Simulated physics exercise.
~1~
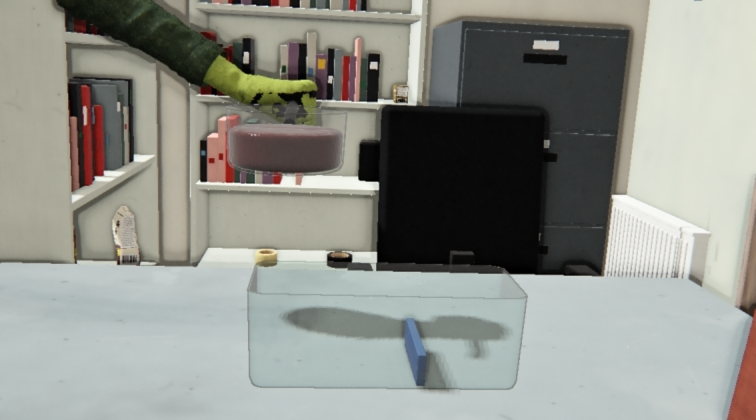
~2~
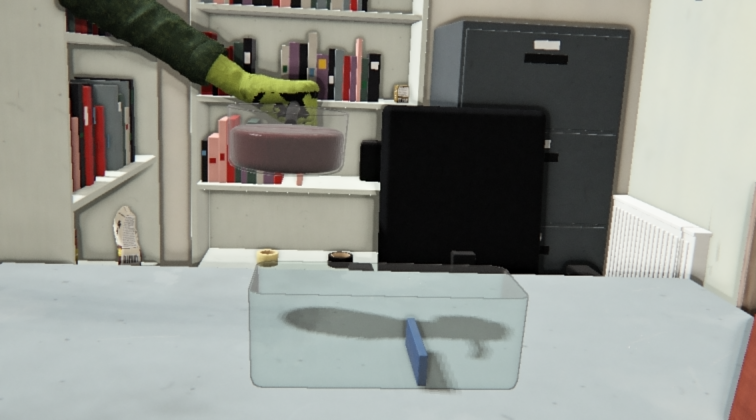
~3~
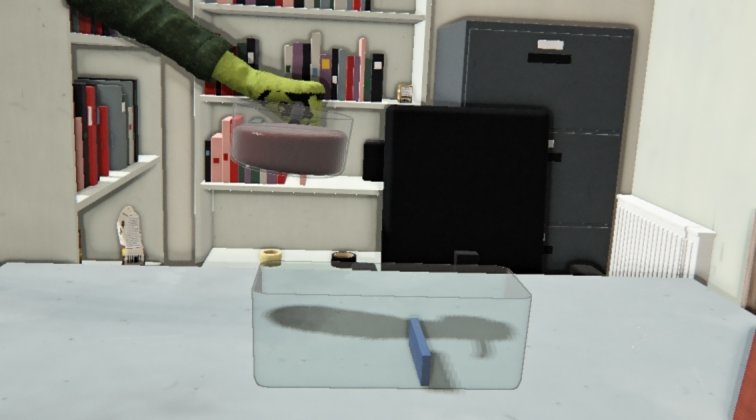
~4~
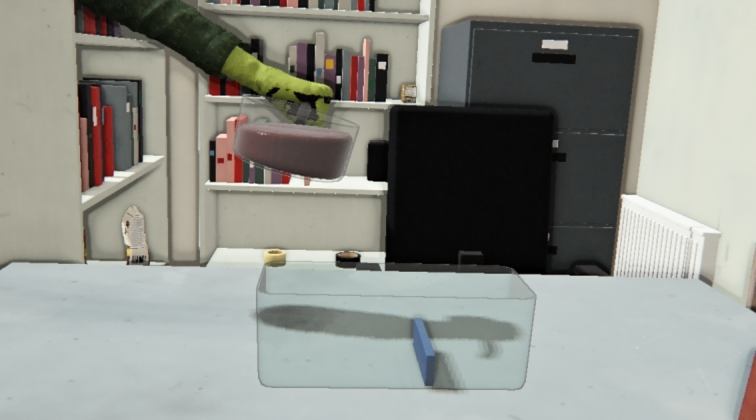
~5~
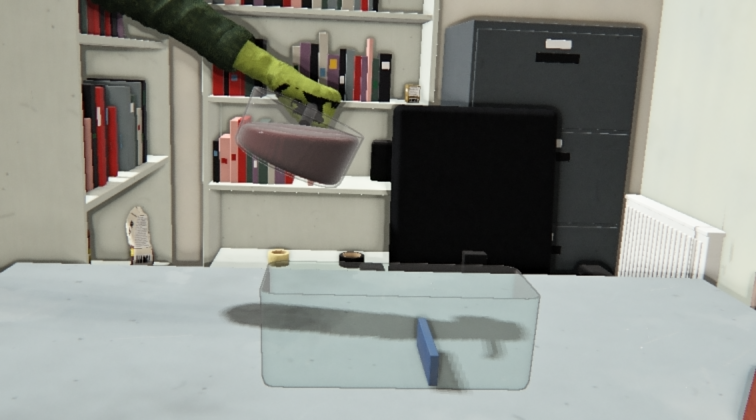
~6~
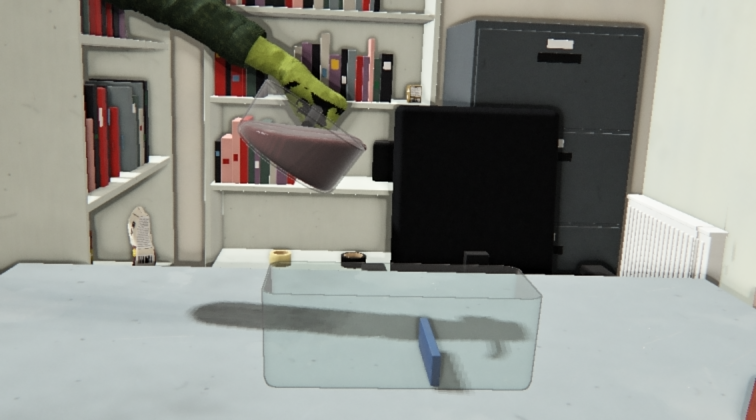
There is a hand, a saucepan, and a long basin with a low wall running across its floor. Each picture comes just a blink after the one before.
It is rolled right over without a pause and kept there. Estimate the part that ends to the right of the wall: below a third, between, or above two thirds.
Never reaches a third.
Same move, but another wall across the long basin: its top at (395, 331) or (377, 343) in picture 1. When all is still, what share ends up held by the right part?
Try 1: About 20 percent; try 2: About 50 percent.
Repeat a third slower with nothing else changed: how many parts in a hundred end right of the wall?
It comes to 5 per cent or so.
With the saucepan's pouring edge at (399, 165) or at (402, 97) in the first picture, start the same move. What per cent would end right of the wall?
45 and 55 per cent.
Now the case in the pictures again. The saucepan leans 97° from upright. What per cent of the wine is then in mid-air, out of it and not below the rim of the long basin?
55 %.
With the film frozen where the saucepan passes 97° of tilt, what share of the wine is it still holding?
About 25 %.
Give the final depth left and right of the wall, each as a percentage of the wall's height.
It settles around 50 on the left side and around 10 on the right side.
A moment on, the saucepan is tipped on its side and 25 per cent is still to pour, 20 is left of the wall and 0 right of it.
Next, the saucepan is tipped right over and 5 per cent is still to pour, 81 is left of the wall and 1 right of it.
Then the saucepan is tipped right over and 0 per cent is still to pour, 87 is left of the wall and 7 right of it.
Later the saucepan is tipped right over and 0 per cent is still to pour, 88 is left of the wall and 8 right of it.
In the end 88 per cent lies left of the wall, 8 right of it and 4 outside.
